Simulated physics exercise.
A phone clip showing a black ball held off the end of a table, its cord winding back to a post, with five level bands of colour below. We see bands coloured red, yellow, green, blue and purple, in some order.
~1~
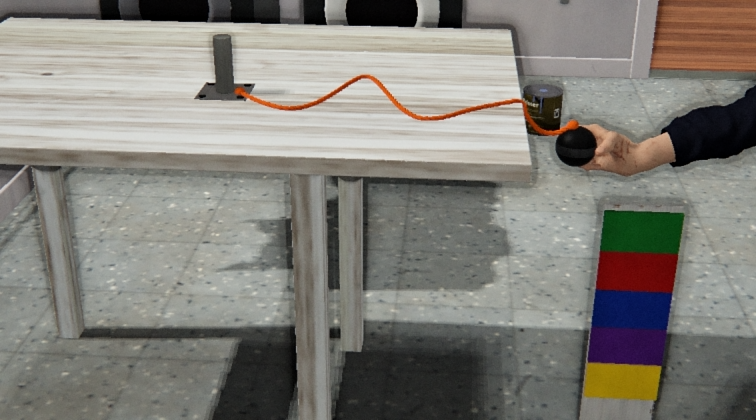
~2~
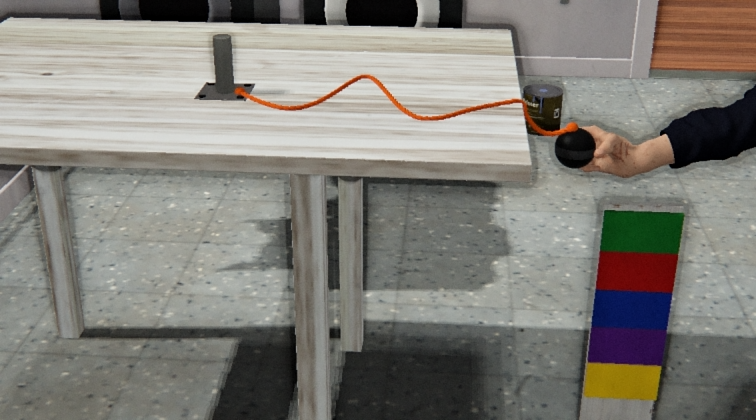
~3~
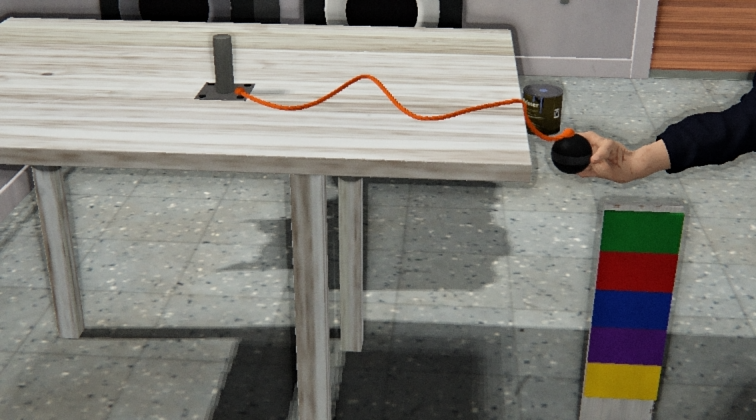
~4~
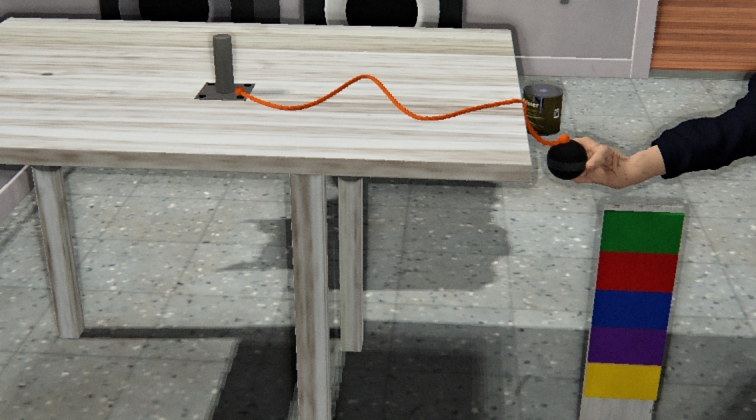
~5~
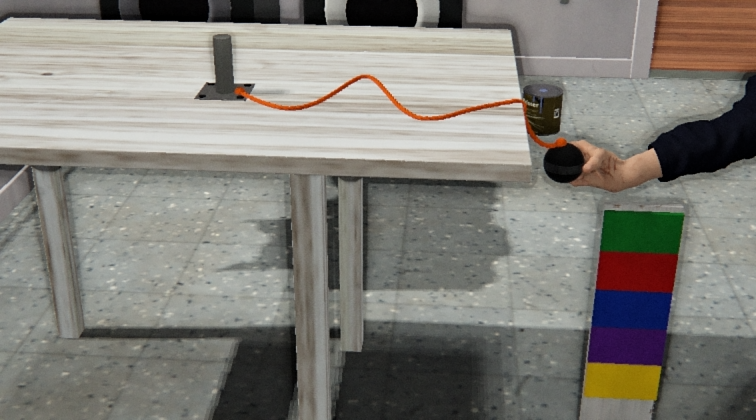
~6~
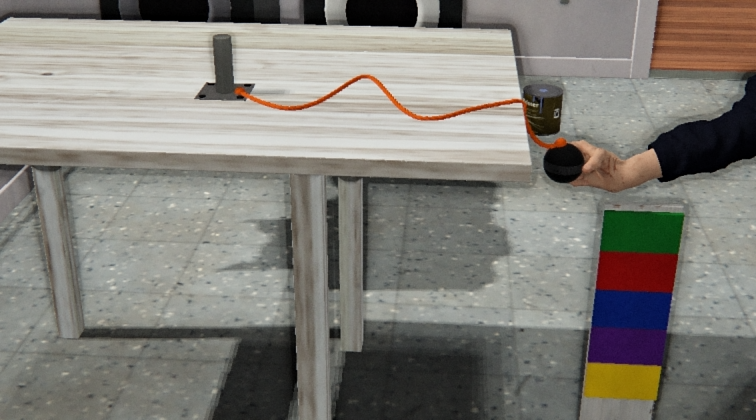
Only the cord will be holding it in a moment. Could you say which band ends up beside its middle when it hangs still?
Sure, it is purple.
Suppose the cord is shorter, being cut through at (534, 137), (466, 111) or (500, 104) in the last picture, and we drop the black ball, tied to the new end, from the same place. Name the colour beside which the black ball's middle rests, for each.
Results, first to last: Blue; green; red.
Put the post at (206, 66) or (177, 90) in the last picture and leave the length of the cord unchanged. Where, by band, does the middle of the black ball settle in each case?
Result 1: Blue. Result 2: Blue.
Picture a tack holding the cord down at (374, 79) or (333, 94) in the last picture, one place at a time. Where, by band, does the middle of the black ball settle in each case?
First try red, second try blue.
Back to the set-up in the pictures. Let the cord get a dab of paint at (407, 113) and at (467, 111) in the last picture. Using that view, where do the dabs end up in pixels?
(520, 140), then (515, 205).
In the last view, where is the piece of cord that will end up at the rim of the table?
Around (394, 101).
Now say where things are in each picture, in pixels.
In the first frame, black ball (576, 146); green (642, 234); red (637, 273); blue (632, 311); purple (627, 348); yellow (622, 382).
In the second frame, black ball (575, 148); cord through (266, 104) (335, 93) (380, 85) (411, 115) (497, 105).
In the third frame, black ball (572, 154).
In the fourth frame, black ball (567, 159); cord through (266, 104) (335, 93) (380, 85) (411, 115) (497, 105).
In the fifth frame, black ball (564, 163).
In the sixth frame, black ball (564, 163); cord through (266, 104) (335, 93) (380, 85) (411, 115) (497, 105).
A little later, ball near (509, 318); level with blue.
Next, ball near (509, 332); level with purple.
When it is over, ball near (503, 335); level with purple. At purple.
